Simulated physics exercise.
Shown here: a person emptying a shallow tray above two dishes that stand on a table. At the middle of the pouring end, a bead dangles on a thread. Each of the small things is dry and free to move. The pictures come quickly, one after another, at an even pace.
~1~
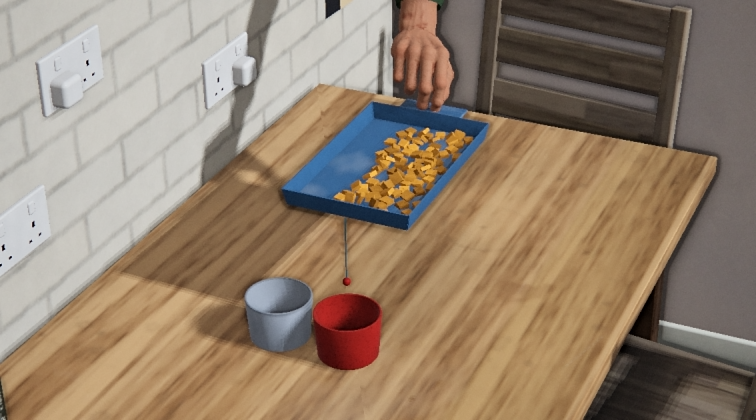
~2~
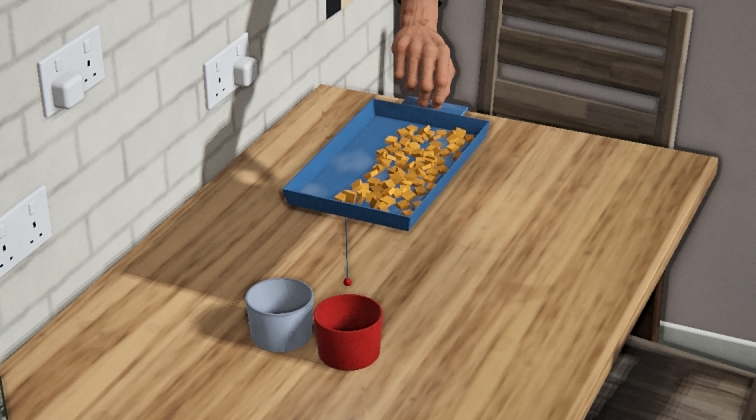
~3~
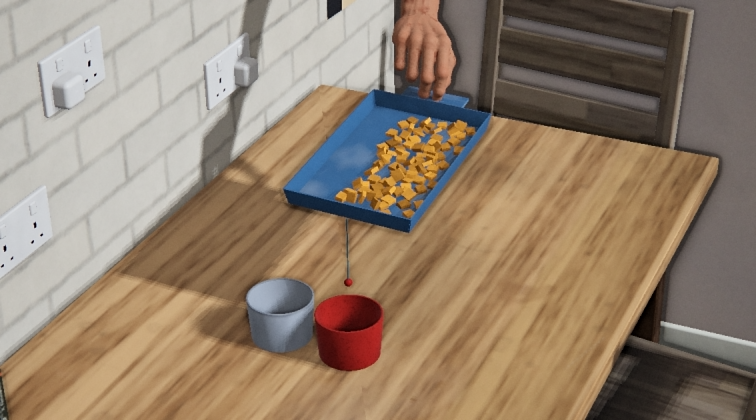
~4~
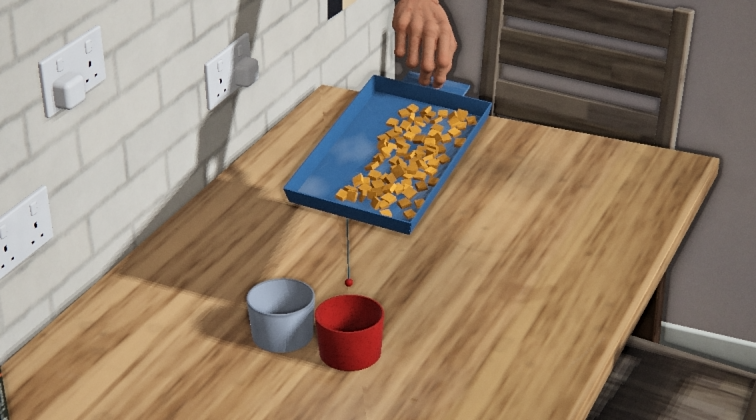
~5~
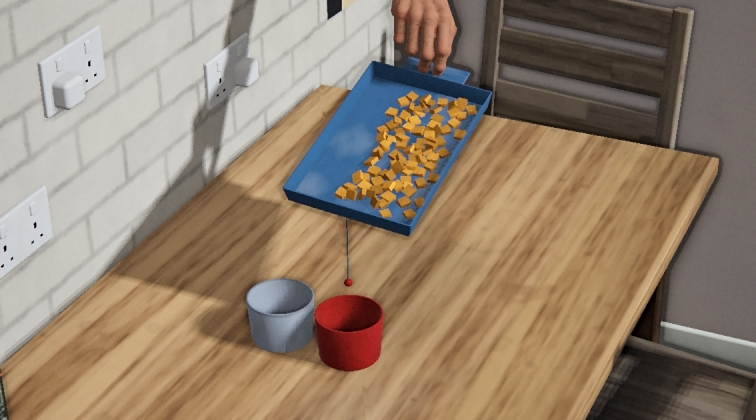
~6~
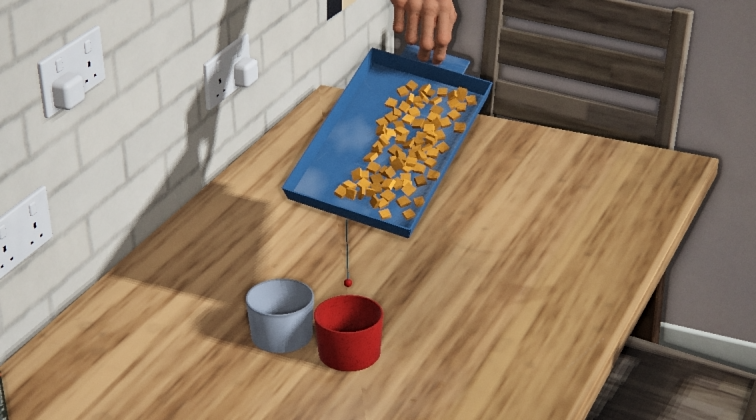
In this clip, a hand raises the far end of a blue tray holding small orange-brown pieces above a grey dish and a red dish on a wooden table, steadily steepening its slope while a red bead hangs on a thread.
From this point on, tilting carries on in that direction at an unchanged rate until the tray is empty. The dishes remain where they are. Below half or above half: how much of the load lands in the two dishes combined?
Result: Mostly missed.
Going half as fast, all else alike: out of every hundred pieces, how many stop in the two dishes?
Around 20 percent.
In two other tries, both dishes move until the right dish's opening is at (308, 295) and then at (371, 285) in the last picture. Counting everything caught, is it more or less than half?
The dishes end up with the lesser share in the first try and the lesser share in the second.
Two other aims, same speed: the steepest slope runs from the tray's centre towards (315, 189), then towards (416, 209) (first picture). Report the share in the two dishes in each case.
40 % and 0 %.
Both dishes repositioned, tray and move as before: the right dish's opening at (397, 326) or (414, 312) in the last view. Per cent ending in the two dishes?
You'd get 80 in a hundred first and 60 in a hundred after that.
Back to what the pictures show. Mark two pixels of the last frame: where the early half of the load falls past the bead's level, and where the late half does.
I'd say around (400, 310) at first, then around (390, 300).
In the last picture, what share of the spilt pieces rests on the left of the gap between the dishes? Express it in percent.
Looks to be around 0 per cent of the spill.
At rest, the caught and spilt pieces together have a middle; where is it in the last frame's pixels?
Near (395, 364).
Soon after the last picture, tray tipped steeply; all on the tray.
A little later, tray tipped past a quarter turn; about two thirds on the tray; a small part in the right dish; about a third outside both; a small part in the air.
Later still, tray tipped past a quarter turn; about a quarter in the right dish; most outside both.
At rest, tray tipped past a quarter turn; about a quarter in the right dish; none in the left dish; most outside both.
